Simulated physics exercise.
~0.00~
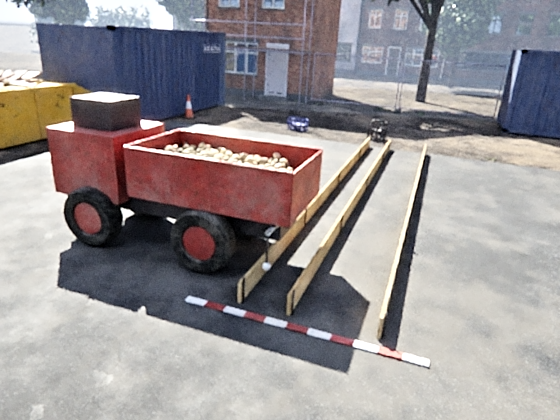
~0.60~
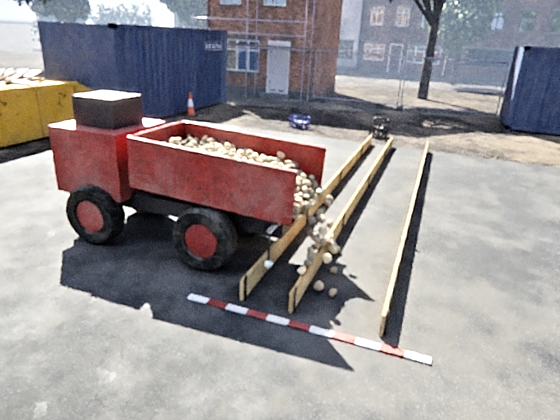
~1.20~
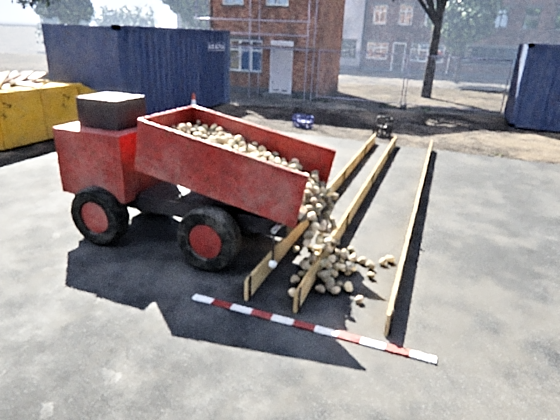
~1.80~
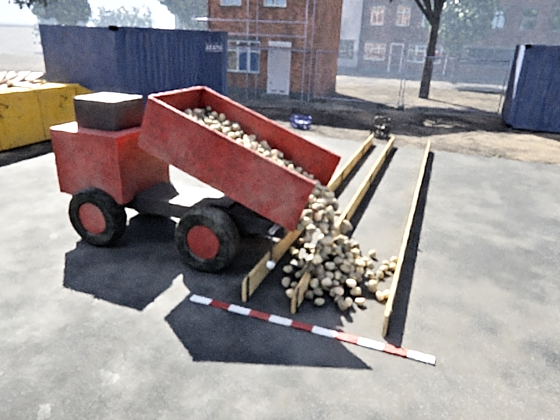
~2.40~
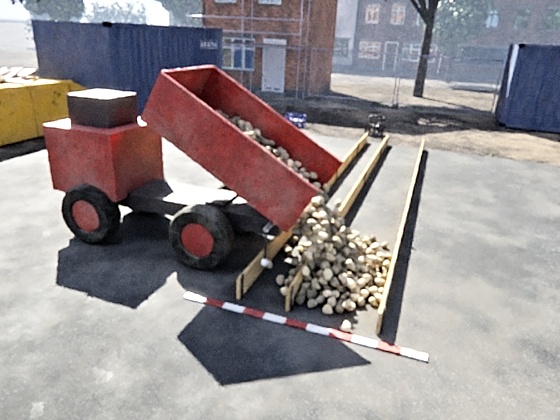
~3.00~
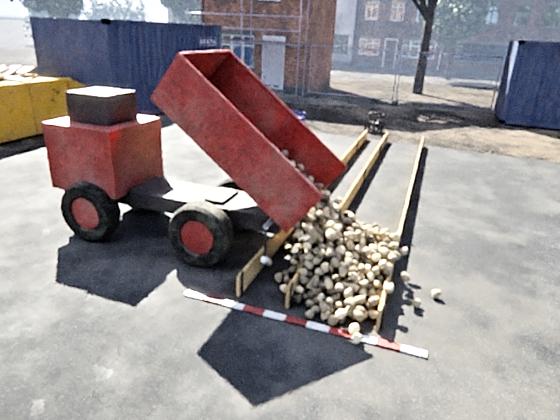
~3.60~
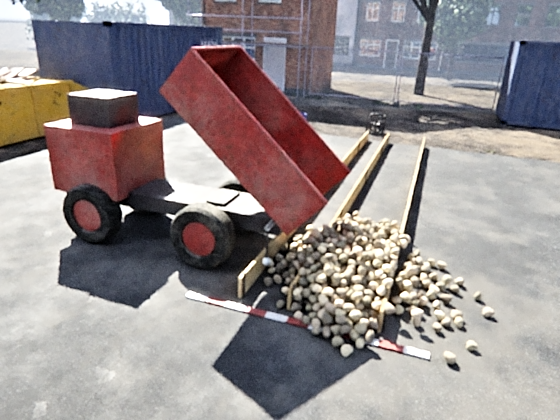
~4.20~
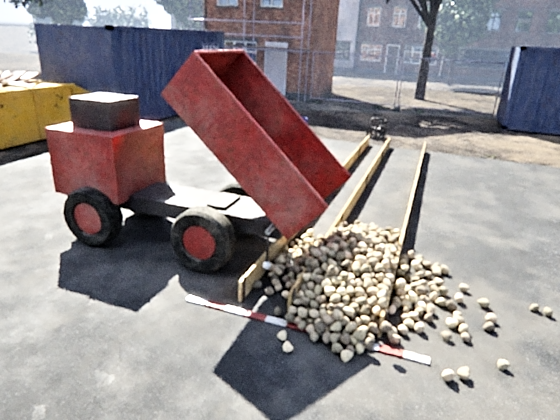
On a sunlit paved yard with blue containers, a fence and brick buildings behind, a blocky red tipper truck stands with its bed full of round, pale stones. The bed begins to tilt, and stones trickle from its right end onto wooden planks laid on the ground. As the bed rises steeper, the trickle becomes a thick stream, and the heap spreads rightward between the planks. Stones then spill over the last plank and across the red-and-white striped staff. Finally the raised bed is empty, and the heap lies over the planks with a few stones scattered beyond.
